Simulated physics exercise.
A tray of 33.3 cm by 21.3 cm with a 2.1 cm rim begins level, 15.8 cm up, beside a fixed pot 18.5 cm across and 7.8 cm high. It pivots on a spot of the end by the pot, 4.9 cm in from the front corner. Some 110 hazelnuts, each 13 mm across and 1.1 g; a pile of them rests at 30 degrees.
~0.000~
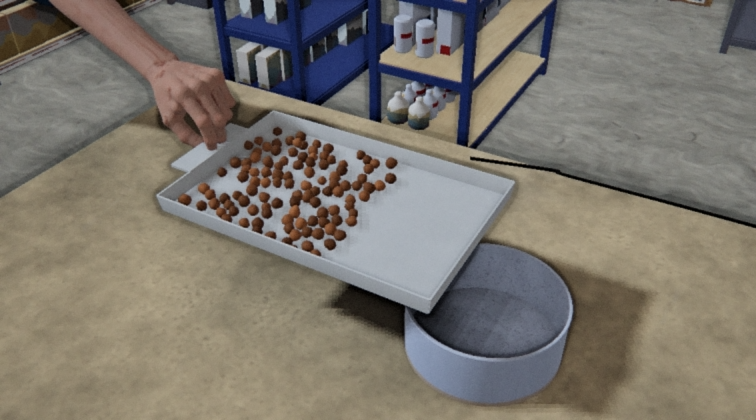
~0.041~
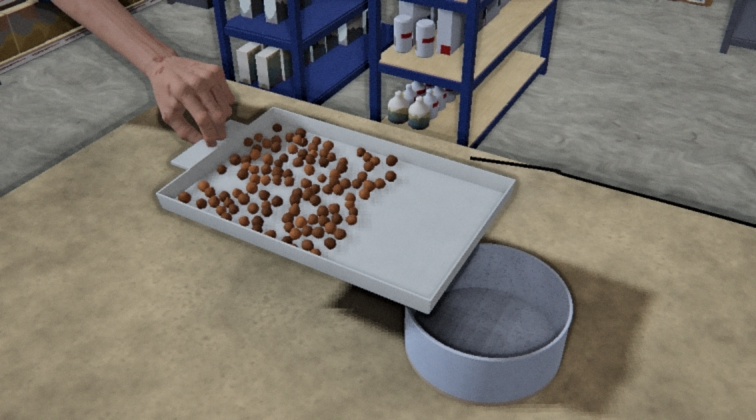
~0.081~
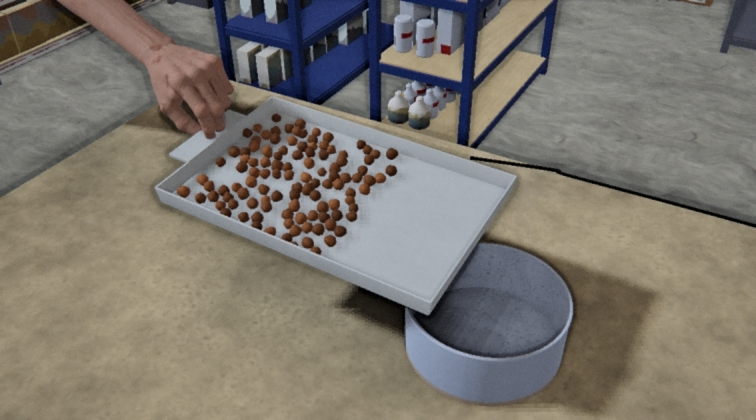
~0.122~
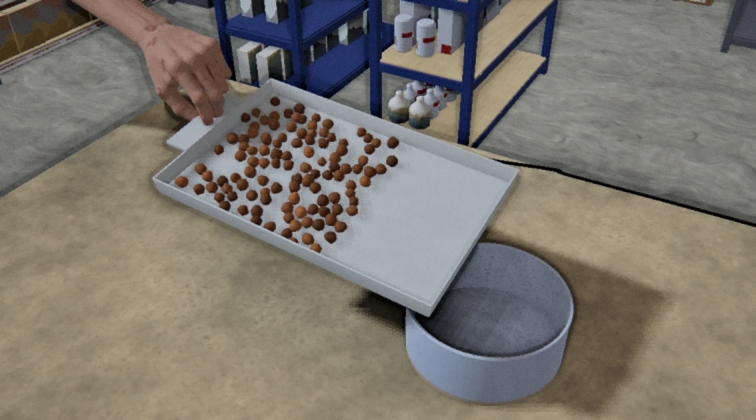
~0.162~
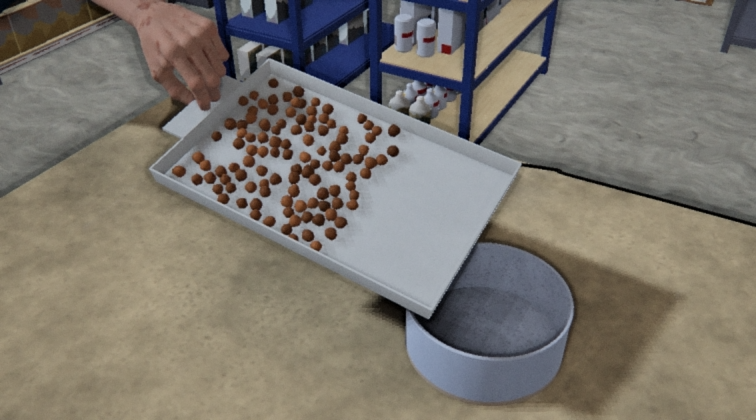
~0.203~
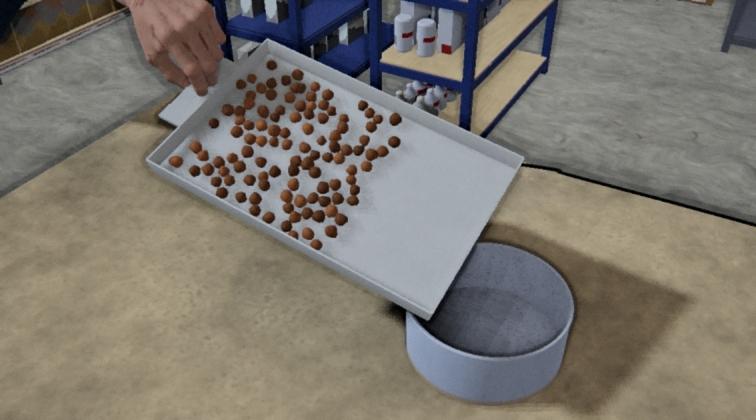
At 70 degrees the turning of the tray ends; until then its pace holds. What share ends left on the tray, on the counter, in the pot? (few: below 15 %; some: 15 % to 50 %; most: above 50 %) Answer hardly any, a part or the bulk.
Left on the tray: A part; on the counter: The bulk; in the pot: Hardly any.
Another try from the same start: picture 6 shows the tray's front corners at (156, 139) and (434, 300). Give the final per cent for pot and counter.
Pot 20, counter 25.
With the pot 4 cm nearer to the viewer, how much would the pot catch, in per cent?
It would be near 5 per cent.
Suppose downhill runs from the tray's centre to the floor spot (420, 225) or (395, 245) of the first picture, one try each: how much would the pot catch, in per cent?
Some 30 and 5 per cent.
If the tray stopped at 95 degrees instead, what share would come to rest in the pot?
Then about 0 per cent.
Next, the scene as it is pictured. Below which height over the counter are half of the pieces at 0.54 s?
Roughly 24 cm.
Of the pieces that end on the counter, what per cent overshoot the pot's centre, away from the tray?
Roughly 80 per cent.
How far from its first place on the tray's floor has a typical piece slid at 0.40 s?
Roughly 4 cm.
After 0.40 s, tilt 45 degrees; the tray holds 100 %, the pot 0 %.
Then, at 0.54 s, tilt 64 degrees; the tray holds 100 %, the pot 0 %.
After 0.80 s, tilt 70 degrees; the tray holds 45 %, the pot 0 %.
By 2.1 s all is still; tray 30 %, counter 70 %, pot 0 %.
